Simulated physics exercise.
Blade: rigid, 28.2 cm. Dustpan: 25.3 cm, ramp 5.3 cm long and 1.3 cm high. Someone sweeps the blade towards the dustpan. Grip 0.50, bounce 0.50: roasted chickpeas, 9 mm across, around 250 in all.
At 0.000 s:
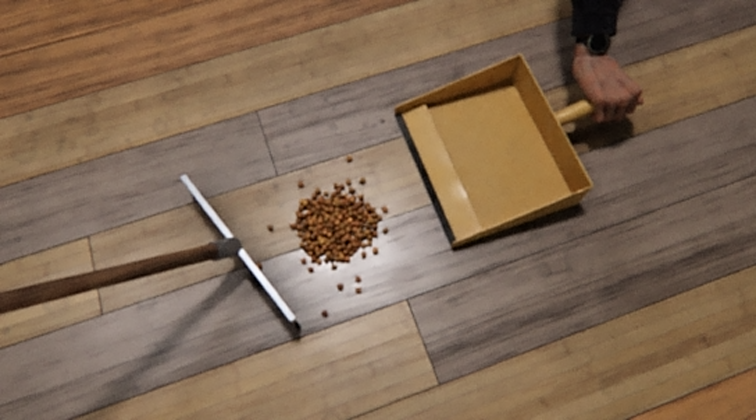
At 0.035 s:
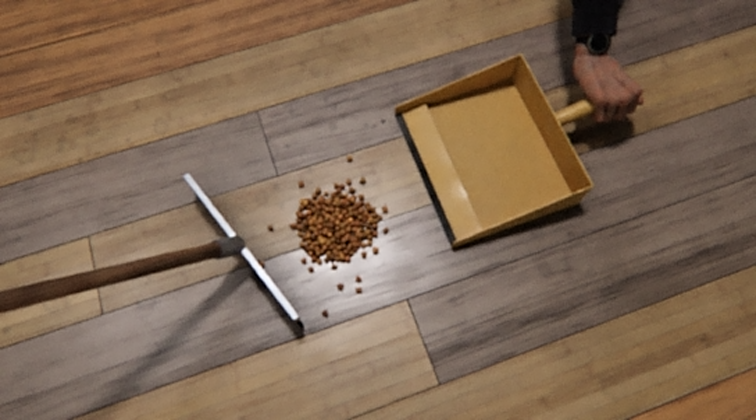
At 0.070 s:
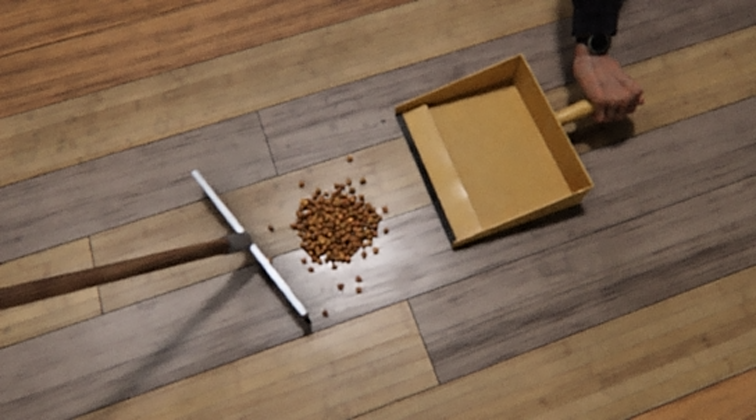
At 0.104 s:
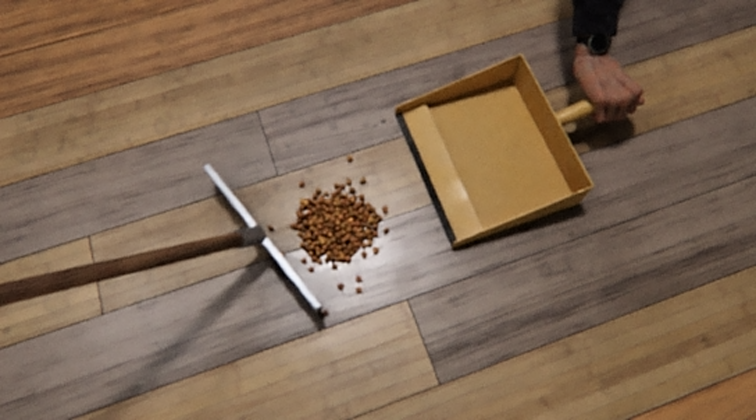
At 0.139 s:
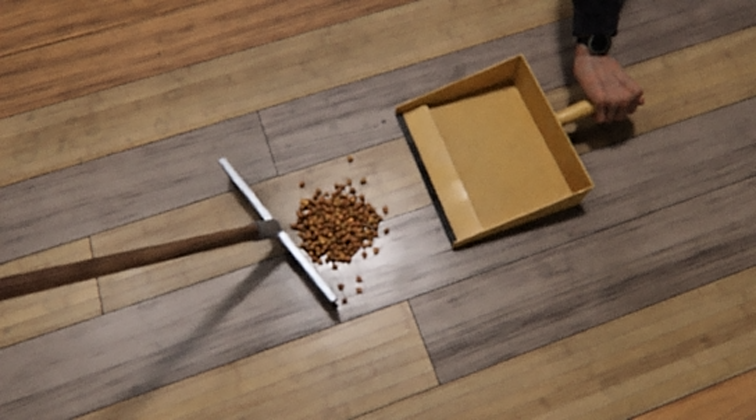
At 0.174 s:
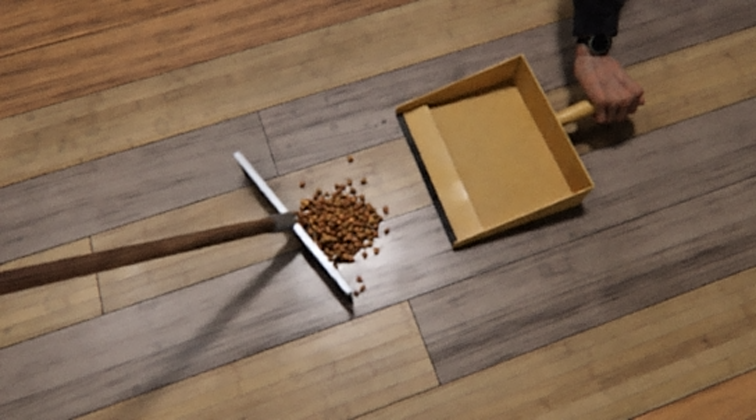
A long-handled blade starts just left of a loose pile of roasted chickpeas on a wooden floor, while a hand holds a yellow dustpan on the right. The blade slides slowly rightward, closing the gap, then presses into the pile's left edge and nudges the nearest pieces as the pan stays still.
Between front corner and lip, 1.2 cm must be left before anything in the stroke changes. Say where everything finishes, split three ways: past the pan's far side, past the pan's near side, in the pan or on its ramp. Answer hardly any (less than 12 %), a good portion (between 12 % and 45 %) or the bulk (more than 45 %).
Past the pan's far side: Hardly any; past the pan's near side: Hardly any; in the pan or on its ramp: A good portion.
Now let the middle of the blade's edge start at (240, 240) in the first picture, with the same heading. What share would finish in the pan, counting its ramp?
I'd put it at around 30 per cent.
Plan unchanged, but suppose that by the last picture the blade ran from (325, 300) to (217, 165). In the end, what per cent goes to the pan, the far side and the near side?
Per cent by place - pan 20, far side 0, near side 0.
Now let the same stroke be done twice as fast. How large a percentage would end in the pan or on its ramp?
Share: Near 60 %.
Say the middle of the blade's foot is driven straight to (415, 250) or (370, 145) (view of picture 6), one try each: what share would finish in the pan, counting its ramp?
Some 5 and 35 per cent.
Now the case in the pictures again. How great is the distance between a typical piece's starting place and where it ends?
16 cm or so.
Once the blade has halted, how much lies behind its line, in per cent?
I'd say close to 0 per cent.
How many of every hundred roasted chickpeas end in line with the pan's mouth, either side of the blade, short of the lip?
Close to 75 per cent of them end up there.
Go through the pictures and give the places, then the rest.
In the first frame, blade from (293, 319) to (187, 181), moved 0.0 cm, 0 of the pieces shifted so far; middle of the pieces at (334, 224); pan at (494, 154).
In the second frame, blade from (296, 318) to (189, 180), moved 0.4 cm, 0 of the pieces shifted so far; middle of the pieces at (334, 224).
In the third frame, blade from (304, 314) to (197, 176), moved 1.7 cm, 1 of the pieces shifted so far; middle of the pieces at (334, 224).
In the fourth frame, blade from (317, 307) to (210, 171), moved 3.7 cm, 1 of the pieces shifted so far; middle of the pieces at (335, 224).
In the fifth frame, blade from (333, 299) to (224, 164), moved 6.1 cm, 3 of the pieces shifted so far; middle of the pieces at (335, 224).
In the sixth frame, blade from (348, 292) to (239, 158), moved 8.5 cm, 50 of the pieces shifted so far; middle of the pieces at (340, 223); pan at (495, 155). Its pace works out near 0.68 m/s, heading 8 degrees away from the viewer's side.
Then, at 0.30 s, middle of the blade 14 cm from the lip; 0 % over the lip, far side 0 %, near side 0 %.
After 0.39 s, middle of the blade 8 cm from the lip; 0 % over the lip, far side 0 %, near side 0 %.
After 0.62 s, middle of the blade 6 cm from the lip; 20 % over the lip, far side 5 %, near side 0 %.
By 1.2 s all is still; far side 5 %, near side 0 %, pan 20 %, in front of the lip or behind the blade 75 %.
